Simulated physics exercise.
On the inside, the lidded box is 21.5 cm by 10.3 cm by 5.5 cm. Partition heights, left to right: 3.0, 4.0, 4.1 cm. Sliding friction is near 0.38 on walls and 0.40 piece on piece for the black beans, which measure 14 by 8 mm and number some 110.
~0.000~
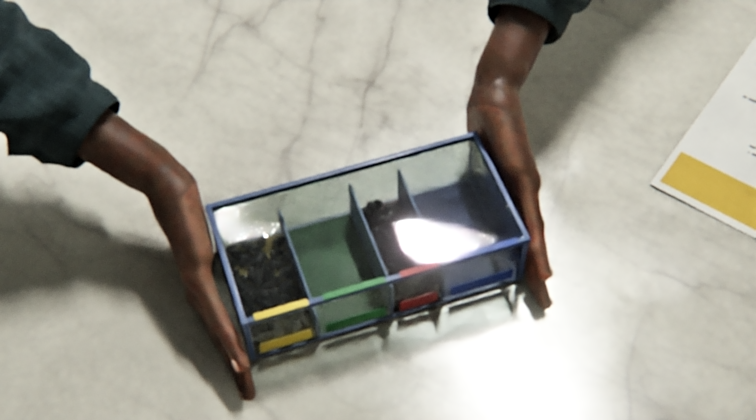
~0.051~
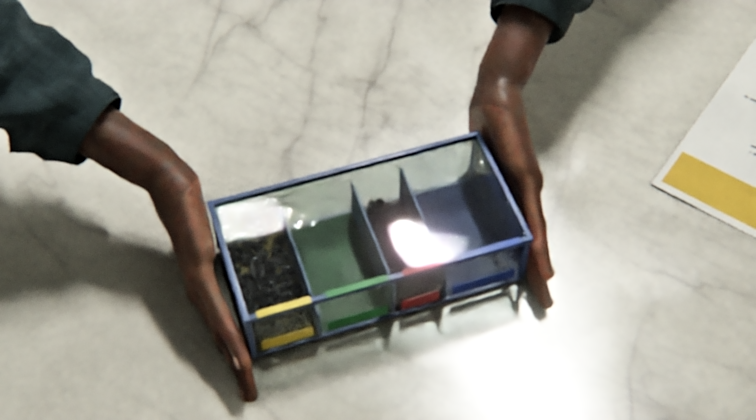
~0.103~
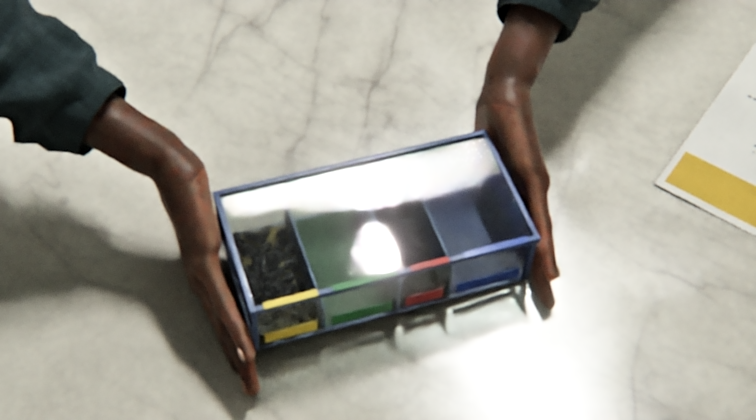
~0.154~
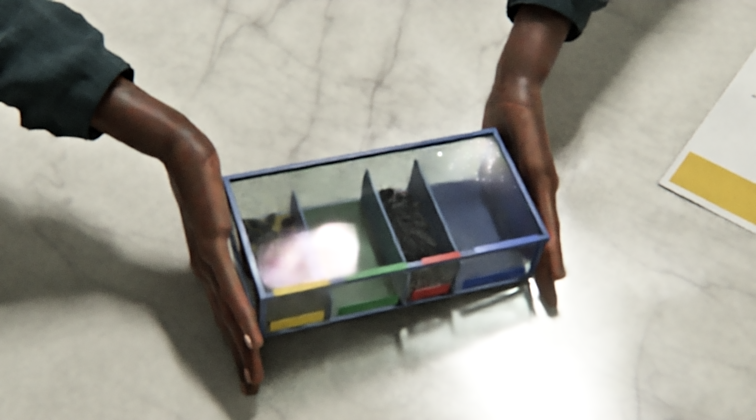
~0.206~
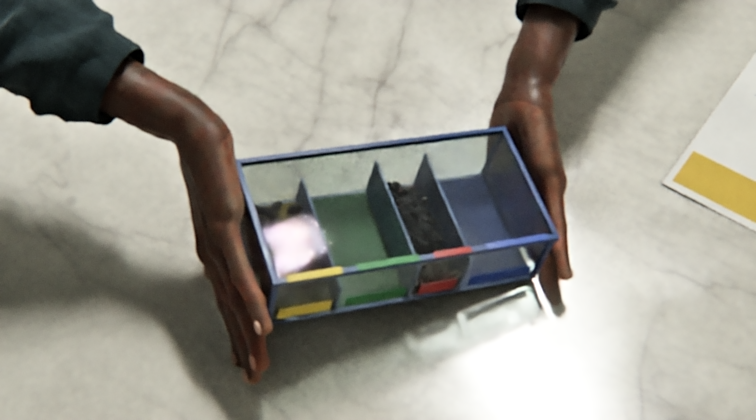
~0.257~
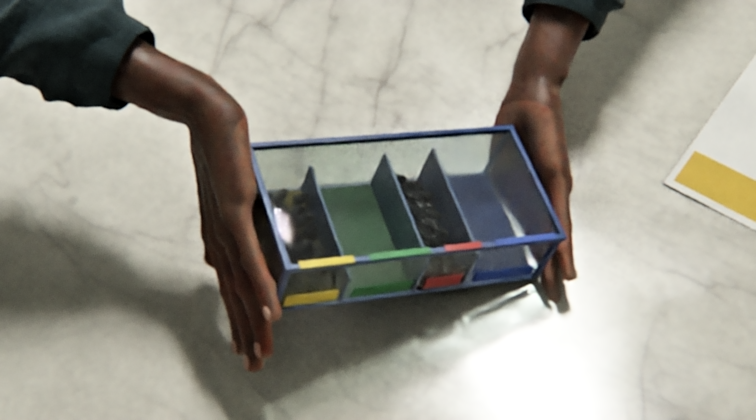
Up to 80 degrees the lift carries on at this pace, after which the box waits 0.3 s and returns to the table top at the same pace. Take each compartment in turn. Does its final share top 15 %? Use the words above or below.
Red compartment: Above; blue compartment: Below; green compartment: Below; yellow compartment: Above.
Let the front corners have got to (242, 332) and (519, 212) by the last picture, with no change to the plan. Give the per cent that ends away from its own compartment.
Something like 5 in a hundred.
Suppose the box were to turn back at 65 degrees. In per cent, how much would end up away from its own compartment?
Roughly 0 percent would.
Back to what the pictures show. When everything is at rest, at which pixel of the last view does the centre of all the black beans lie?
Look around (403, 266) in the last picture.
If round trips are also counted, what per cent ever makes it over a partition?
Something like 15 per cent of the pieces.
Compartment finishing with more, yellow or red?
More settles in the red compartment.
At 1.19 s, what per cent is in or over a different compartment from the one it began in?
At that moment it's some 15 per cent.
Then, at 1.19 s, tilt 80 degrees; red 50 %, green 10 %, yellow 40 %.
Then, at 1.82 s, tilt 41 degrees; red 50 %, blue 10 %, green 5 %, yellow 35 %.
Then, at 2.49 s, tilt 0 degrees; red 50 %, blue 10 %, green 5 %, yellow 35 %.
At rest (3.0 s), red 50 %, blue 10 %, green 5 %, yellow 35 %.
